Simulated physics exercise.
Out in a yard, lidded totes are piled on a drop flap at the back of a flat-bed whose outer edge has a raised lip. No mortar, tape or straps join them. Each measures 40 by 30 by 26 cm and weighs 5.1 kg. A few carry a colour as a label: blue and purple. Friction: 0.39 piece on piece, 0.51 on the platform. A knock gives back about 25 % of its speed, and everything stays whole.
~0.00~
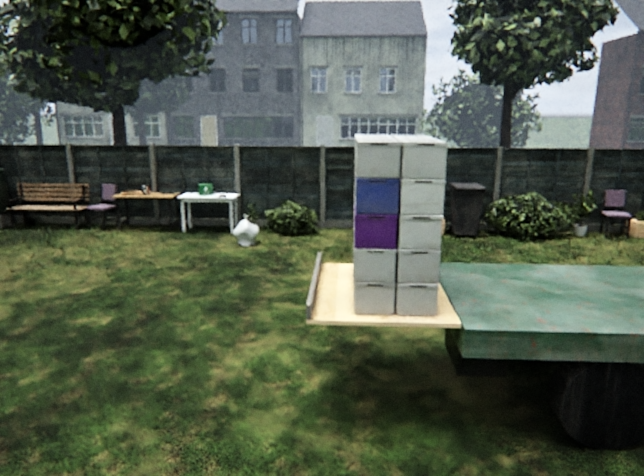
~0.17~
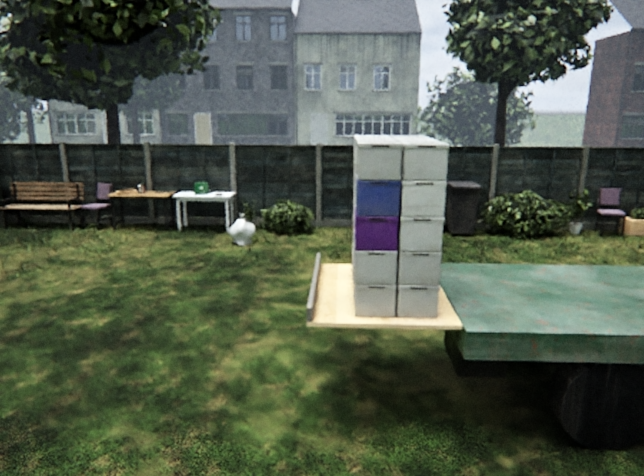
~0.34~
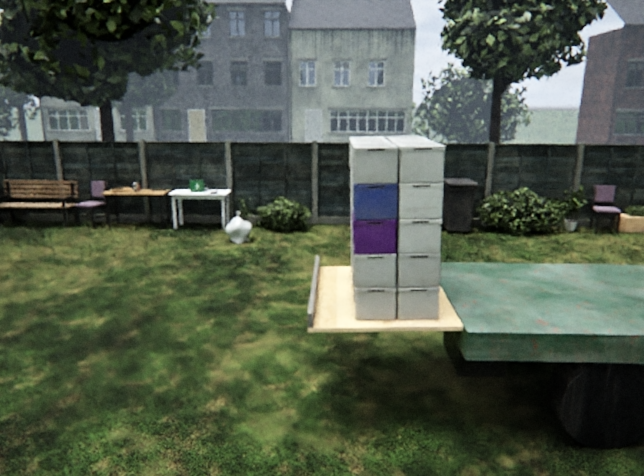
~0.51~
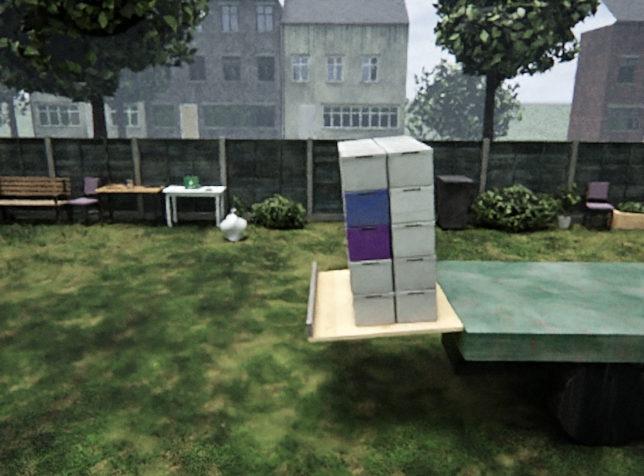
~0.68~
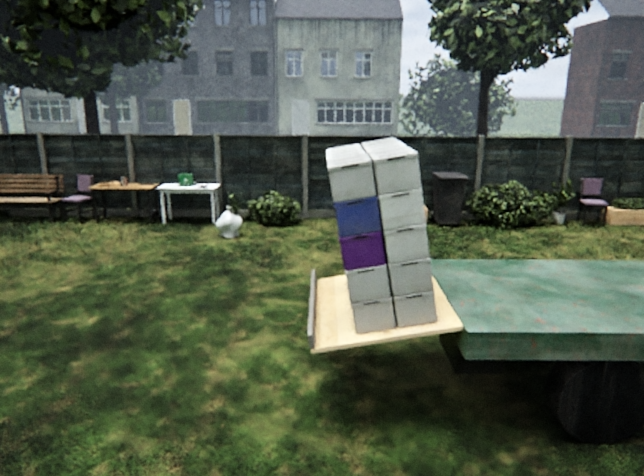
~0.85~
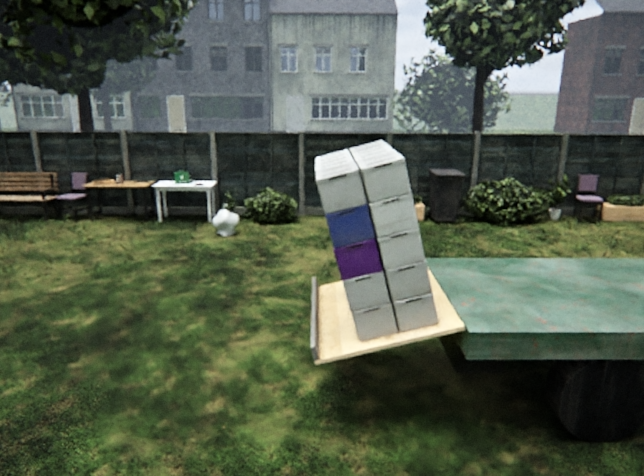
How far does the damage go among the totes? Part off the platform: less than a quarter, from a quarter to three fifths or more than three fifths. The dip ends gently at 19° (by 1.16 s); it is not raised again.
Ending off the platform: More than three fifths.
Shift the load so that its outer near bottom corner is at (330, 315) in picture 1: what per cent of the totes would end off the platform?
Then 70 per cent.
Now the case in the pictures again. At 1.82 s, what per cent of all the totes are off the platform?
At that moment 50 per cent.
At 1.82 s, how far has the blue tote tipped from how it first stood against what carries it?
About 80°.
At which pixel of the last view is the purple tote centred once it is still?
At about (249, 403).
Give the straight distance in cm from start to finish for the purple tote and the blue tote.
Purple 170, blue 210.
By 1.14 s, slope 19°; none of the 34 totes off the platform, 34 disturbed; blue tote tilted 6°; purple tote tilted 6°.
By 1.46 s, slope 19°; 6 of the 34 totes off the platform; purple tote tilted 31°; blue tote tilted 31°.
By 1.82 s, slope 19°; 17 of the 34 totes off the platform; blue tote on its side; purple tote on its side.
By 2.40 s, slope 19°; 27 of the 34 totes off the platform; blue tote on its side; purple tote on its side.
When it is over (3.4 s), slope 19°; 27 of the 34 totes off the platform; blue tote on its side; purple tote on its side. That is 79 per cent. In pixels of the last frame, middles, blue tote near (214, 412), purple tote near (249, 404).
